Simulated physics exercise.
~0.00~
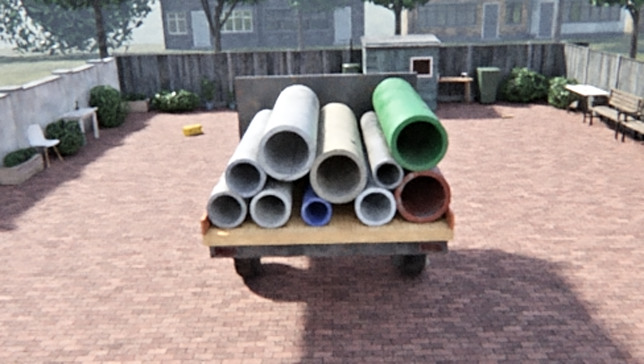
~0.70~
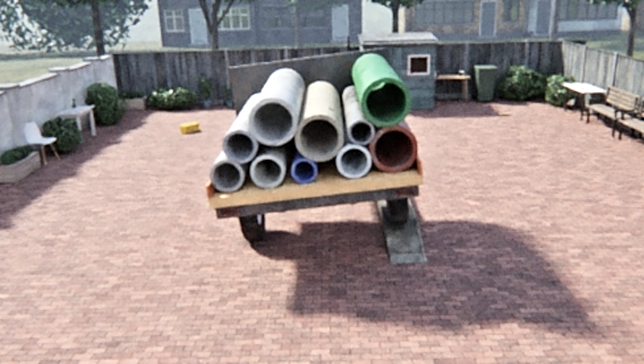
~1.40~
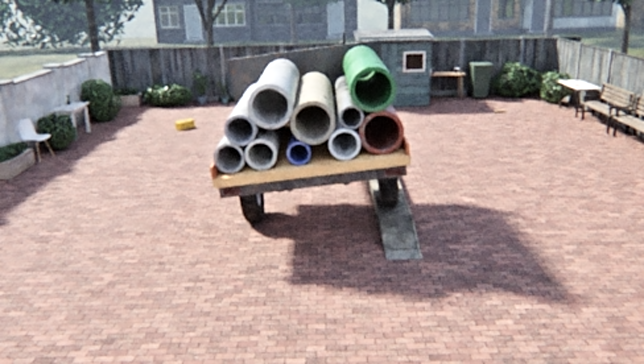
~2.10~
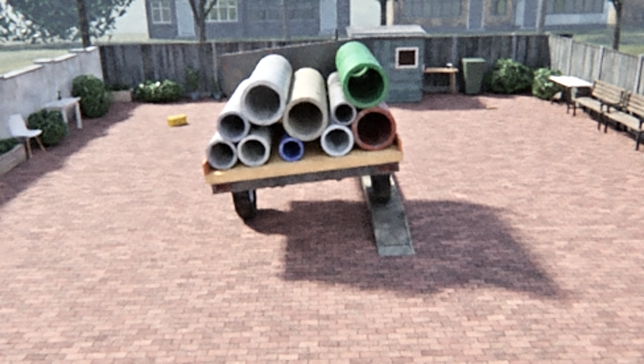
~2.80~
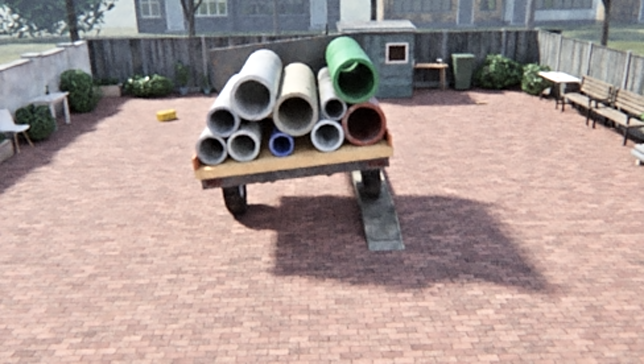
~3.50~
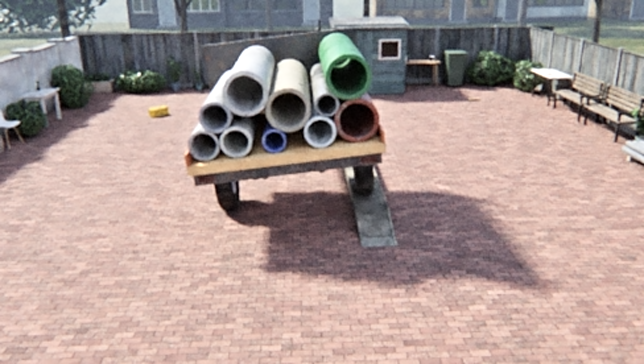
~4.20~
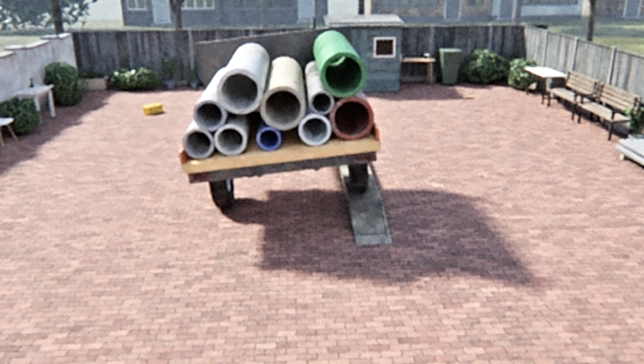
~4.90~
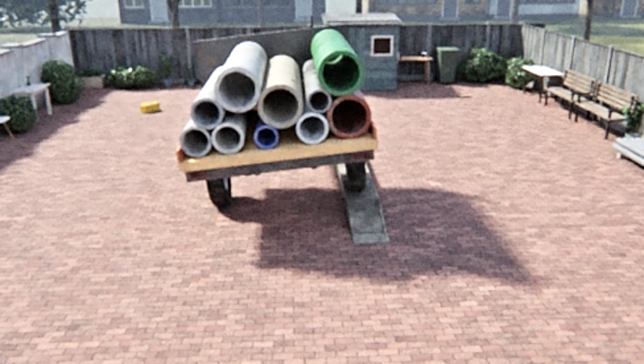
We see a flat trailer stacked with loose pipes, including a blue and a green one, roll away across a brick yard until its right wheel climbs a raised slab and it stops, tilted, with blue still on the deck and green still on top.
